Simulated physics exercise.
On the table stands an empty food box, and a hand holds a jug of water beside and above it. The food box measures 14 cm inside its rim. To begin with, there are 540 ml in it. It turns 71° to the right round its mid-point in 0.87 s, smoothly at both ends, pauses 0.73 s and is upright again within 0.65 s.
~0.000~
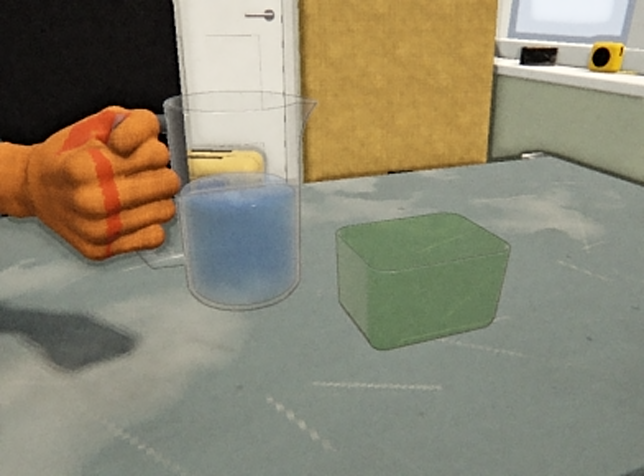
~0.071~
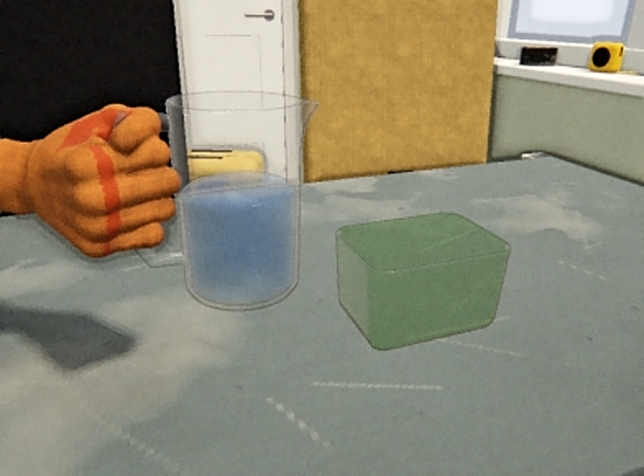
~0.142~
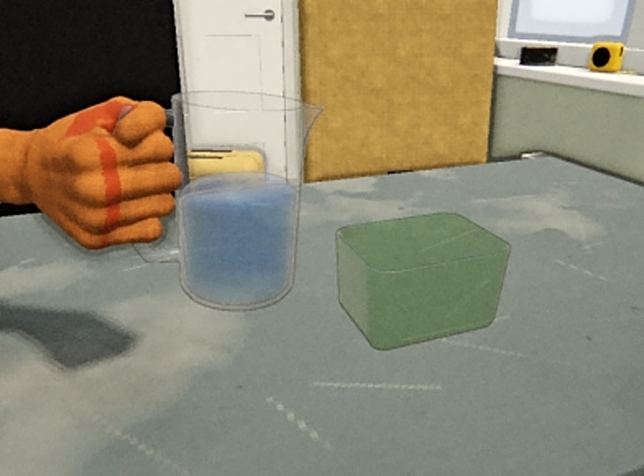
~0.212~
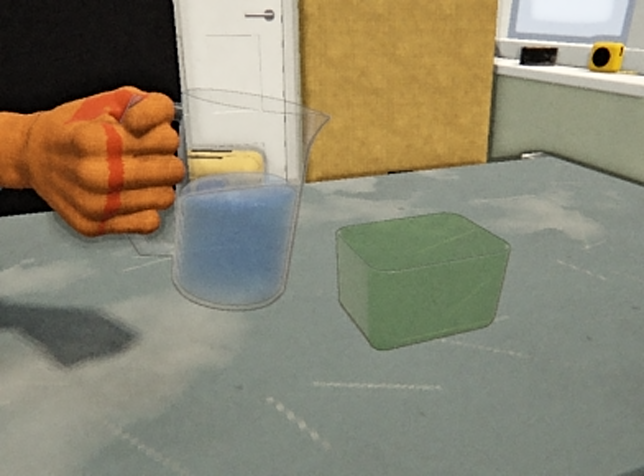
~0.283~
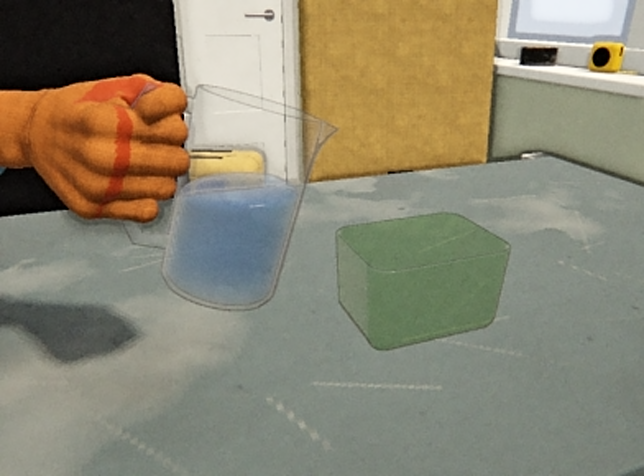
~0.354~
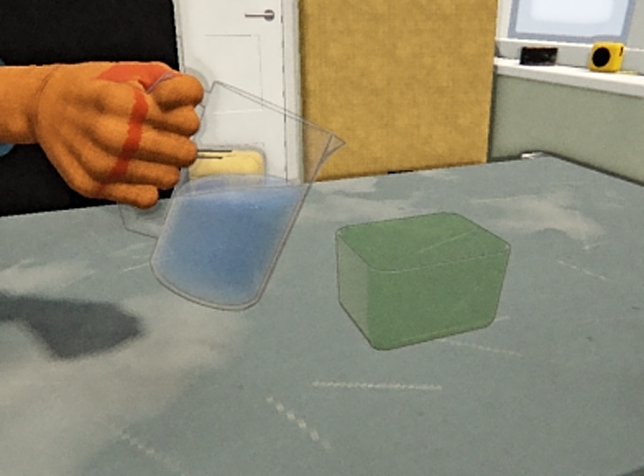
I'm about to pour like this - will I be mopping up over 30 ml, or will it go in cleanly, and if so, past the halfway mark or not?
You will be fine, short of halfway.
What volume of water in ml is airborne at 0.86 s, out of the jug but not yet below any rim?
About 25 ml.
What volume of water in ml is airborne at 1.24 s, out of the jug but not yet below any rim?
15 ml, more or less.
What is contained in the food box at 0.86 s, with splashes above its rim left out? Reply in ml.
I'd guess some 30 ml sits in there.
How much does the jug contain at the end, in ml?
Some 290 ml.
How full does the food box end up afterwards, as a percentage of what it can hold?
I'd estimate close to 25 per cent.
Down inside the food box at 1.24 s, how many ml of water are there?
Roughly 170 ml, I'd say.
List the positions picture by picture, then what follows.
In the first picture, it leans 0°; its right rim is at (316, 99); the water meets the walls at (196, 189) and (276, 181); the food box's rim runs from (352, 251) to (483, 231).
In the second picture, it leans 1°; its right rim is at (318, 101); the water meets the walls at (194, 190) and (276, 181).
In the third picture, it leans 5°; its right rim is at (323, 106); the water meets the walls at (194, 191) and (277, 180).
In the fourth picture, it leans 10°; its right rim is at (330, 114); the water meets the walls at (191, 192) and (277, 181).
In the fifth picture, it leans 17°; its right rim is at (338, 126); the water meets the walls at (182, 192) and (278, 182).
In the sixth picture, it leans 25°; its right rim is at (345, 141); the water meets the walls at (176, 206) and (284, 181).
Then, 0.86 s in, the tilt is 71° and the food box has 30 ml, the jug 490 ml, and 0 ml is on the table.
Then, 1.24 s in, the tilt is 71° and the food box has 165 ml, the jug 360 ml, and 0 ml is on the table.
Then, 1.63 s in, the tilt is 71° and the food box has 230 ml, the jug 305 ml, and 0 ml is on the table.
Then, 2.06 s in, the tilt is 15° and the food box has 250 ml, the jug 290 ml, and 0 ml is on the table.
Finally, the food box has 250 ml, the jug 290 ml, and 0 ml is on the table.
